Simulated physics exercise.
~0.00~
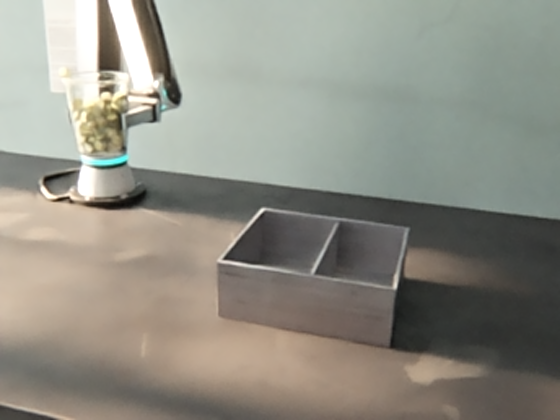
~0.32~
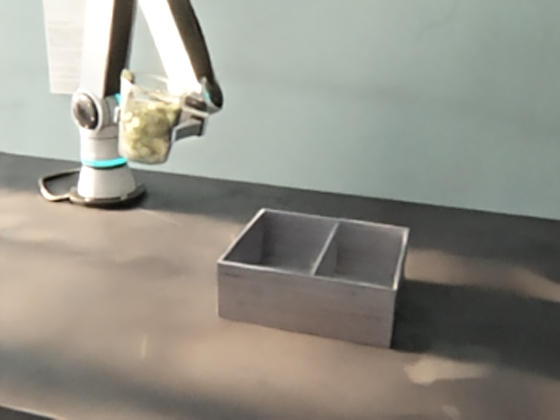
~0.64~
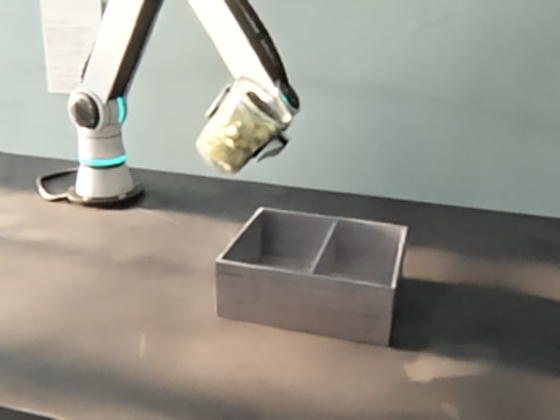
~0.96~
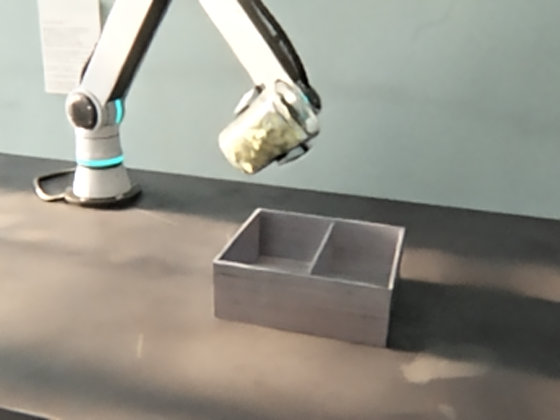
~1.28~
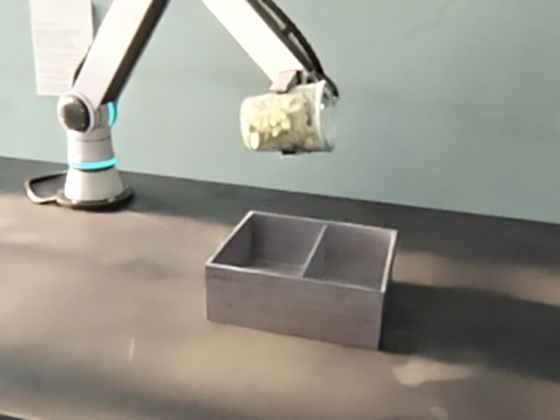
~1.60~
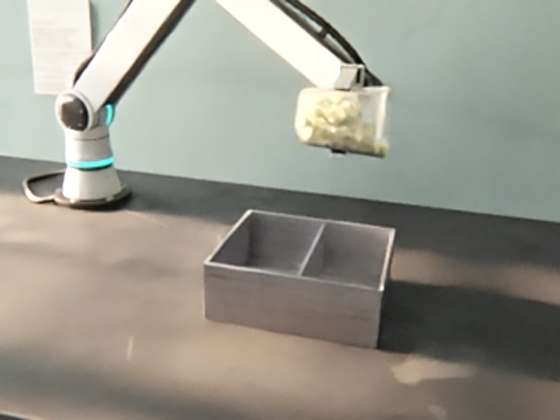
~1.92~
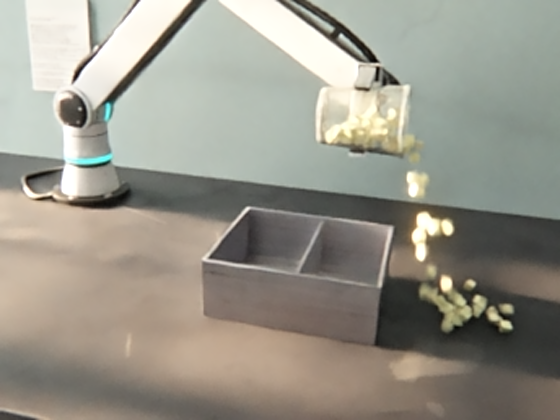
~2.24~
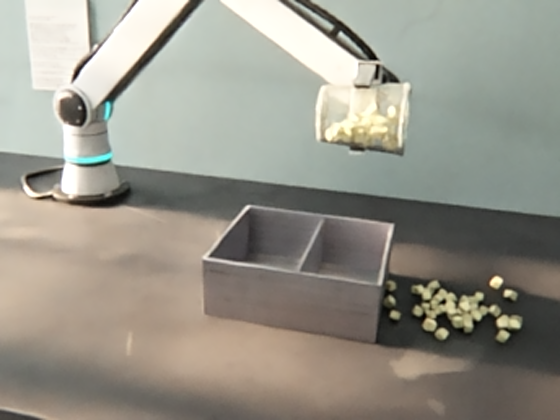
A robot arm carries a cup right and tips some pale cubes beyond the box.
